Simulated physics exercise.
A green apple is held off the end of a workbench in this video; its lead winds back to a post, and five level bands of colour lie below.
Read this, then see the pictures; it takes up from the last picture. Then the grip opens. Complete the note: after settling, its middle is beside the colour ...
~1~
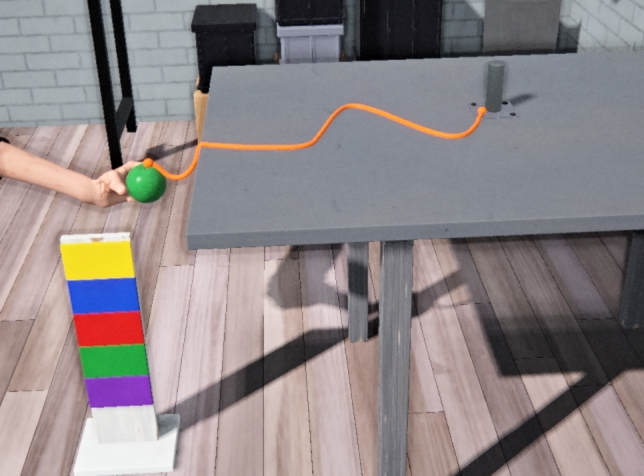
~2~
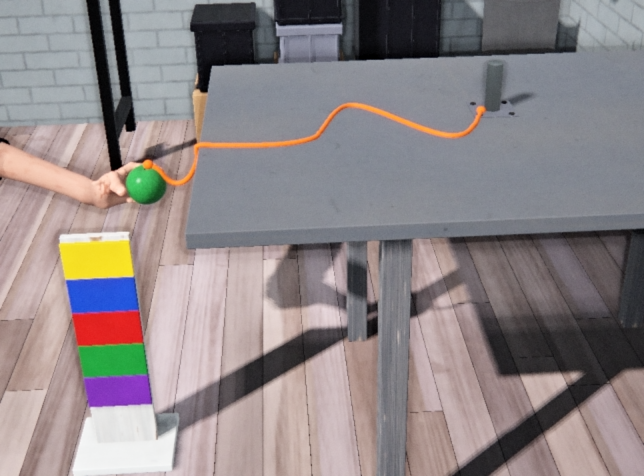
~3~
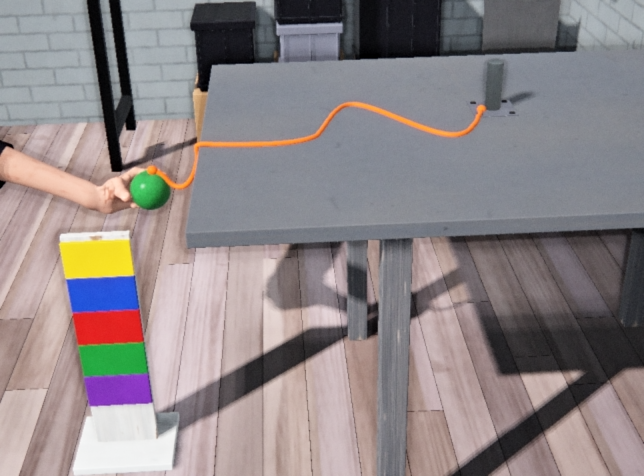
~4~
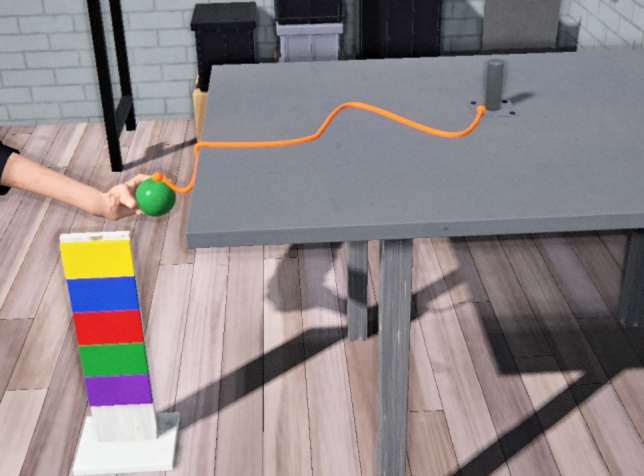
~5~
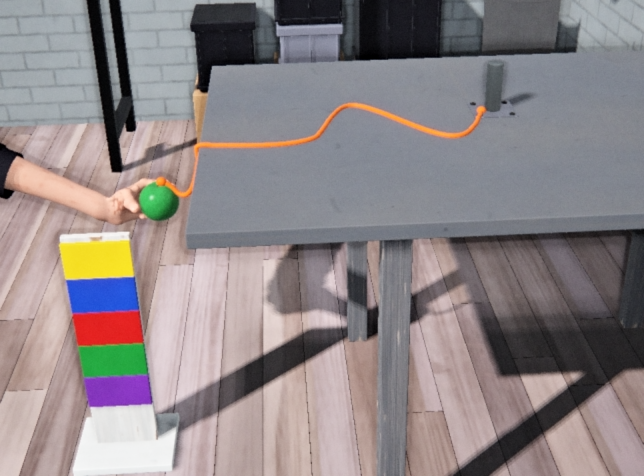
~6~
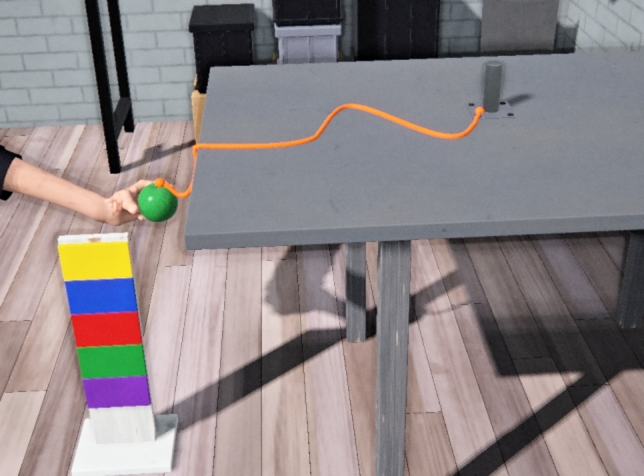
... Green.
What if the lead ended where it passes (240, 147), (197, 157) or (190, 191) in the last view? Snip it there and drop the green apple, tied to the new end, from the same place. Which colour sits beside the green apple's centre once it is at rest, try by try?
First try: Yellow; second try: Blue; third try: Red.
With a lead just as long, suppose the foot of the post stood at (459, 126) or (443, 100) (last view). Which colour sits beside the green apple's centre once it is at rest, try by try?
Going case by case, it's purple and then purple.
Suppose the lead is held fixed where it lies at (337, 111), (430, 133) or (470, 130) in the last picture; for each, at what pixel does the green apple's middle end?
(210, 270); (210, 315); (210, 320).
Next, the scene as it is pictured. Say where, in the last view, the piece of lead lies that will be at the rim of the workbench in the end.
Pixel (322, 130).
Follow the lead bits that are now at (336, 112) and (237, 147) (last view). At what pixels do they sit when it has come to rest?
First: (250, 134). Second: (211, 234).
Early on, apple near (184, 353); level with green.
Midway, apple near (251, 340); level with green.
Near the end, apple near (201, 353); level with green.
Finally, apple near (222, 350); level with green. The green one.
